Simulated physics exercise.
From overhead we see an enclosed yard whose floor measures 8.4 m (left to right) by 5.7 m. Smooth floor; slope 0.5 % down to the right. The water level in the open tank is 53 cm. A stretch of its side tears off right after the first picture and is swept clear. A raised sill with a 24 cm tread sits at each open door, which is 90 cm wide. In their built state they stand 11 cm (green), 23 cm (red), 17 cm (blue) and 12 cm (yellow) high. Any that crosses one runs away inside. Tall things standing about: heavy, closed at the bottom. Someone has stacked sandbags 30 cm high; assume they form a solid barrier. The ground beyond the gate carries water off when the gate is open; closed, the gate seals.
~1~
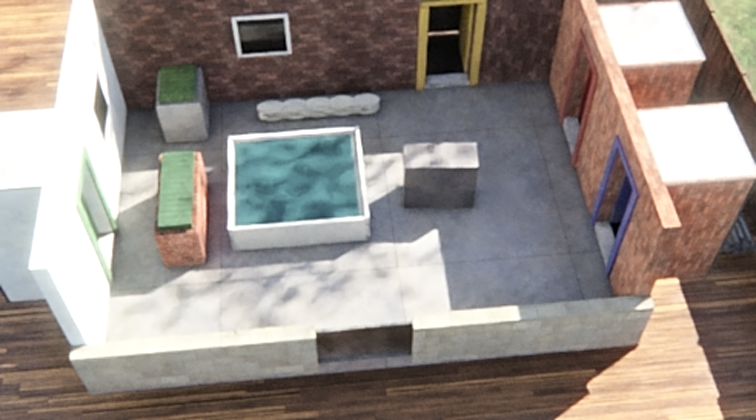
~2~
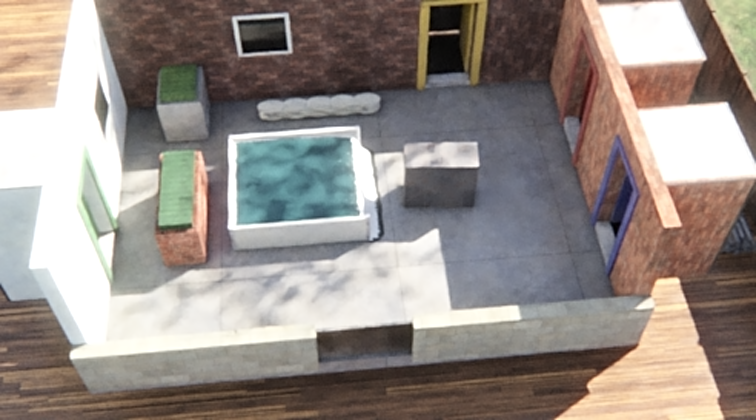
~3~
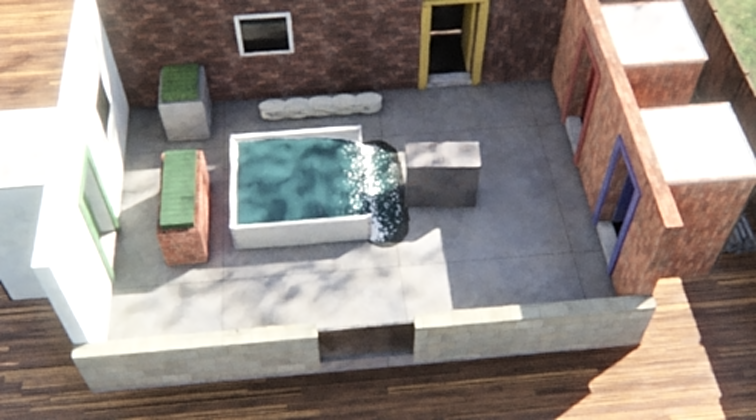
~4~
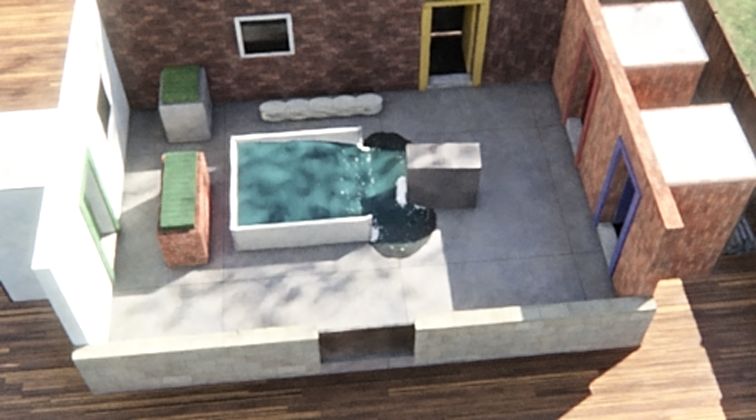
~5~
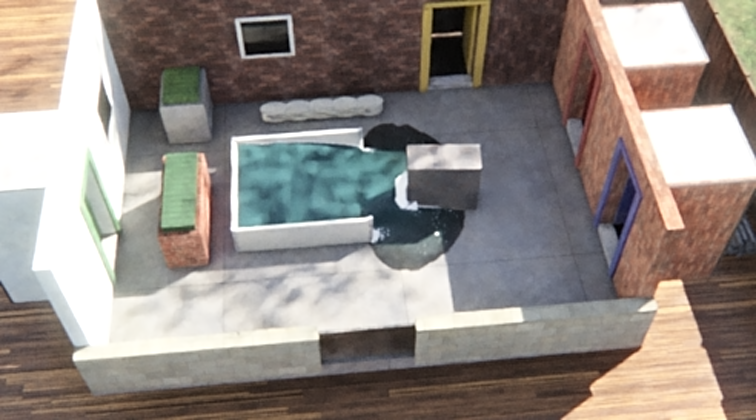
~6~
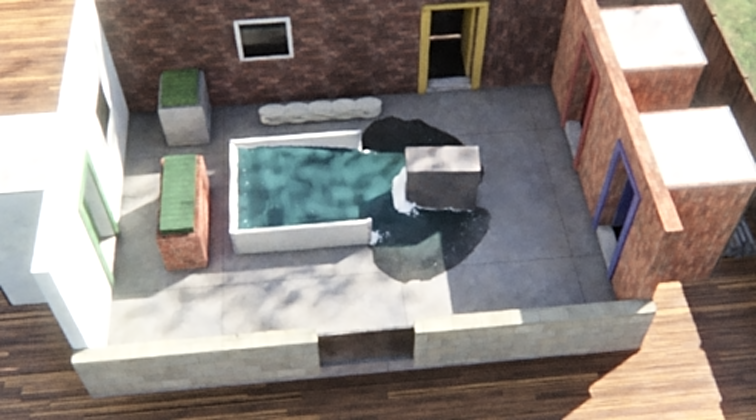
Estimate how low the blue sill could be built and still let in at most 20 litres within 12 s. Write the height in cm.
I would say 13 cm or so.
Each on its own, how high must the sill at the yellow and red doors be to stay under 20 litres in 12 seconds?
Some 12.5 cm for yellow, some 14.0 cm for red.
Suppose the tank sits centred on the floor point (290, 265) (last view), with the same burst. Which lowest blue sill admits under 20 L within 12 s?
Roughly 26 centimetres.
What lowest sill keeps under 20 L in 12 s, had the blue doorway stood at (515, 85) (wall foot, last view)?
Roughly 18 cm, give or take.
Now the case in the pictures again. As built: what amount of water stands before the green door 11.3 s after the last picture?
It works out to about 5.0 centimetres deep.
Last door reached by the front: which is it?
Green.
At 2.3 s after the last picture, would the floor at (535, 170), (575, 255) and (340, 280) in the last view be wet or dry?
So the three spots come out swamped, swamped, spared, in that order.
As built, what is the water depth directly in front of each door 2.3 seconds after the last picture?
Depths in cm: Green 0, red 17, blue 15, yellow 17.
Then, 0.7 s after the last picture water covers 30 % of the floor, deepest (38 cm) near (401, 197); it has not reached the blue door.
Then, 2.3 s after the last picture water covers 50 % of the floor, deepest (30 cm) near (549, 94); 15 cm at the blue door, 0 litres in over its 17 cm sill.
Then, 11.3 s after the last picture water covers 90 % of the floor, deepest (11 cm) near (569, 162); 8 cm at the blue door, 1 litre in over its 17 cm sill.
At the blue door as built, the water peaked near 16 cm, 3.3 s after the last picture.
With a sill of 11 cm, 48 litres would have come in within the 12 s; with 14.5 cm, 7 litres. So under 20 litres takes about 13 cm.
